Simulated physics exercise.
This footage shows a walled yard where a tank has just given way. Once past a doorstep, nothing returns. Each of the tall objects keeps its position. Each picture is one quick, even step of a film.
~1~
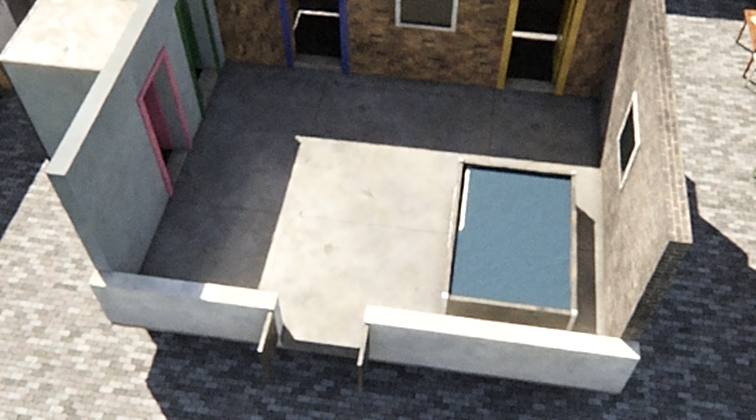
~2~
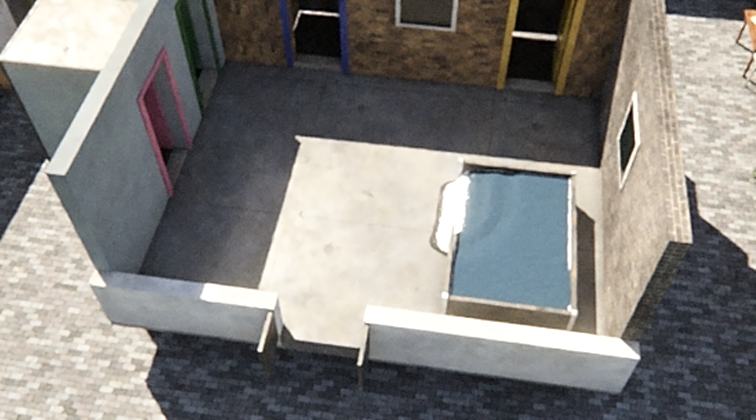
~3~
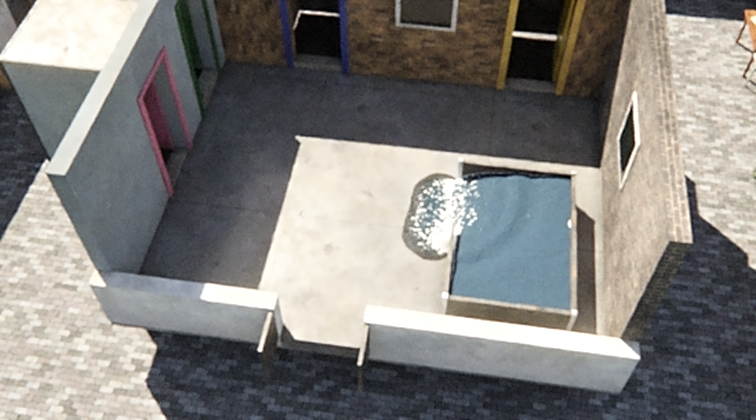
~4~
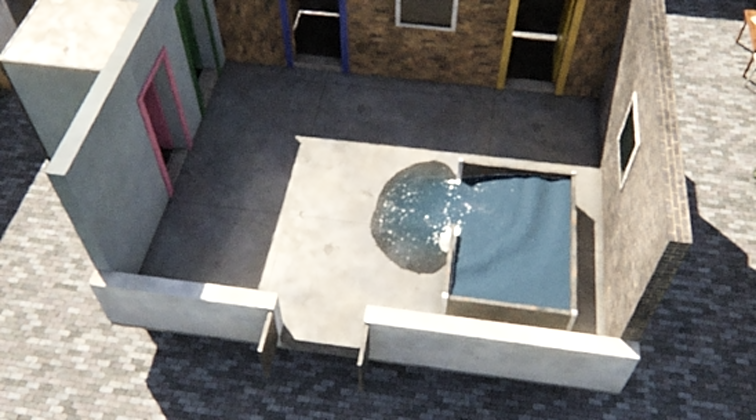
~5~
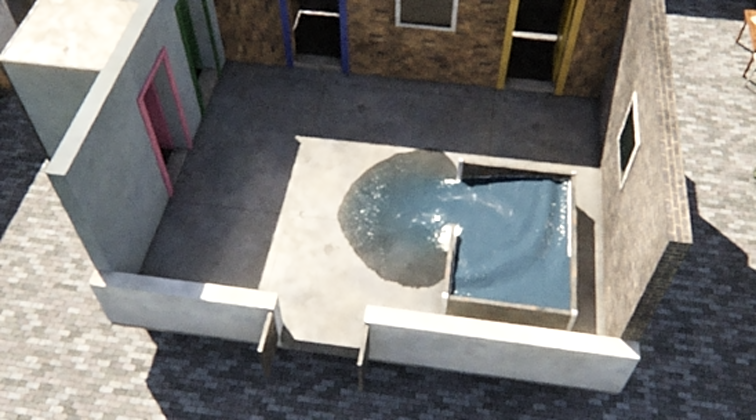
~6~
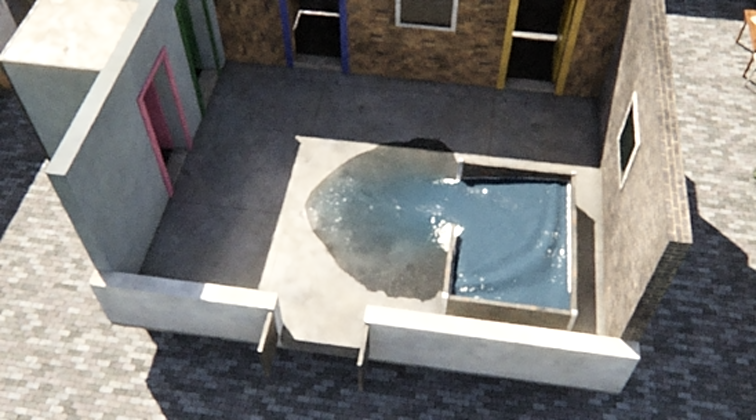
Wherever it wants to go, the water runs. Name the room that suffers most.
Pink.
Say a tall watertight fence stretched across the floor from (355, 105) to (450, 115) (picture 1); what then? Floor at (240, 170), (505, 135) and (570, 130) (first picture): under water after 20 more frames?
Lab note - three points, in order: Flooding; no flooding; no flooding.
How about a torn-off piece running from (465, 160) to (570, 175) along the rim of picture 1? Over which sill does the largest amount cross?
It's the one in yellow.
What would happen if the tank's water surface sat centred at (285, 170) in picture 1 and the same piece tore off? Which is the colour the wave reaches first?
Answer: The pink-painted one.
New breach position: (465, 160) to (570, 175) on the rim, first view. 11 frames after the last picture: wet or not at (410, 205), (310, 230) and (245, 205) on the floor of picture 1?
One by one: Bare, bare, bare.
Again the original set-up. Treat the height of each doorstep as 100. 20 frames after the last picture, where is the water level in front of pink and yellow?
Near 370 and 0 per cent, in that order.
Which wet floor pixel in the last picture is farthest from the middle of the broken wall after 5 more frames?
My best guess is about (193, 170).
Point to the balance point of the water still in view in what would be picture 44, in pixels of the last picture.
About (332, 196) in the last view.
A moment on, water covers 35 % of the floor; blue door not reached, pink door not reached, yellow door not reached, green door not reached.
Next, water covers 60 % of the floor; blue door wet at the sill, nothing in, pink door some in, yellow door not reached, green door not reached.
Then, water covers 60 % of the floor; blue door wet at the sill, nothing in, pink door a lot in, yellow door not reached, green door wet at the sill, nothing in.
Later, water covers 65 % of the floor; blue door wet at the sill, nothing in, pink door a lot in, yellow door not reached, green door wet at the sill, nothing in.
In the end, water covers 85 % of the floor; blue door wet at the sill, nothing in, pink door a lot in, yellow door wet at the sill, nothing in, green door wet at the sill, nothing in; the pink door has let in the most.
